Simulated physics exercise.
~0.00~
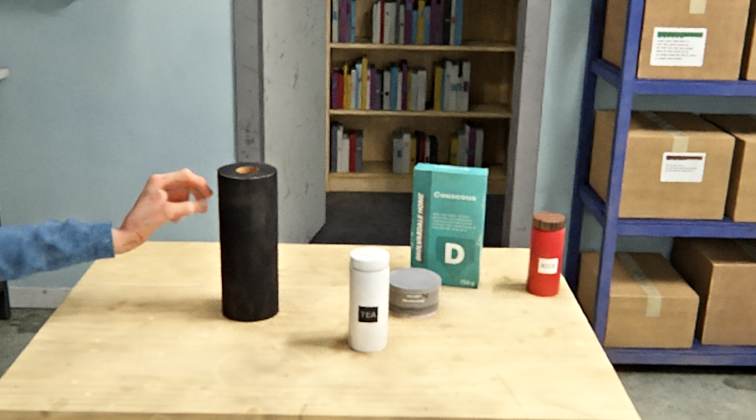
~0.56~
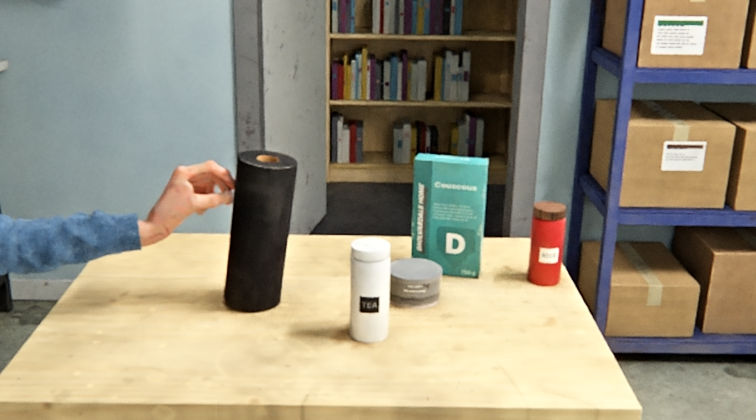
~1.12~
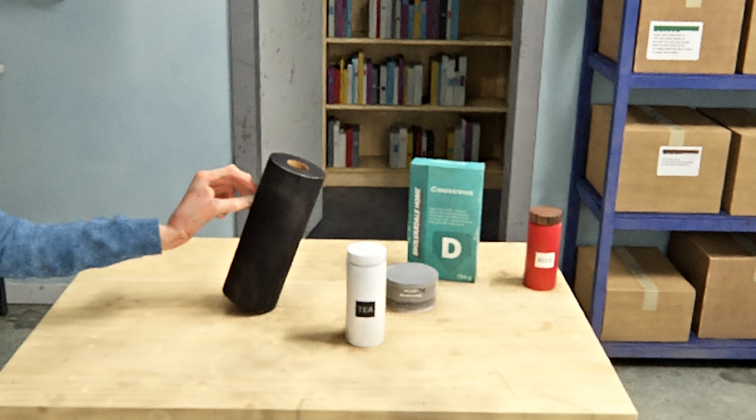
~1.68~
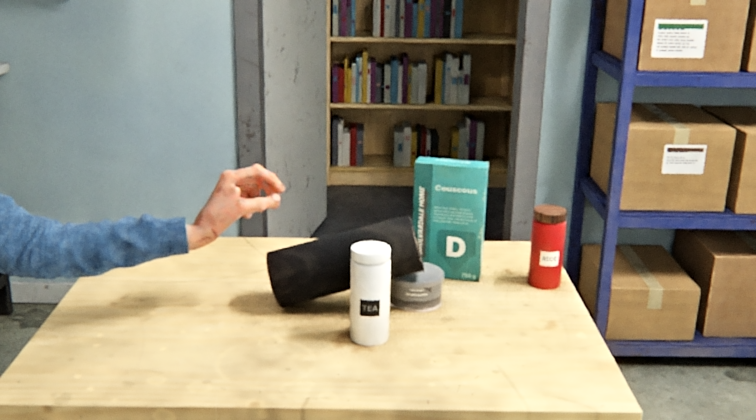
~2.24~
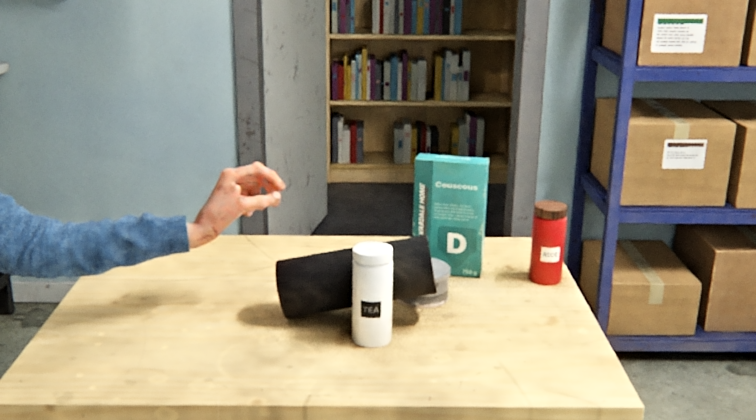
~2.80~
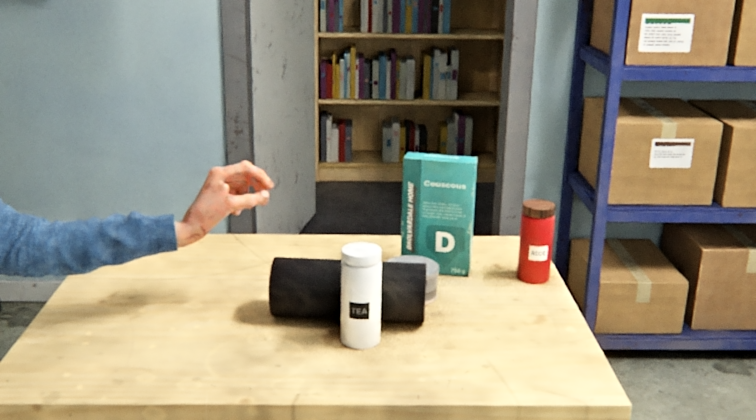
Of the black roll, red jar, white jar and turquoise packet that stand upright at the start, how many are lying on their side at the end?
One of them, the black roll, is lying on its side at the end.
The video shows a hand pushing the upper part of a tall black roll on a wooden table until it leans right and topples, ending on its side behind a white jar, while the turquoise packet, grey tub and red jar stay in place.
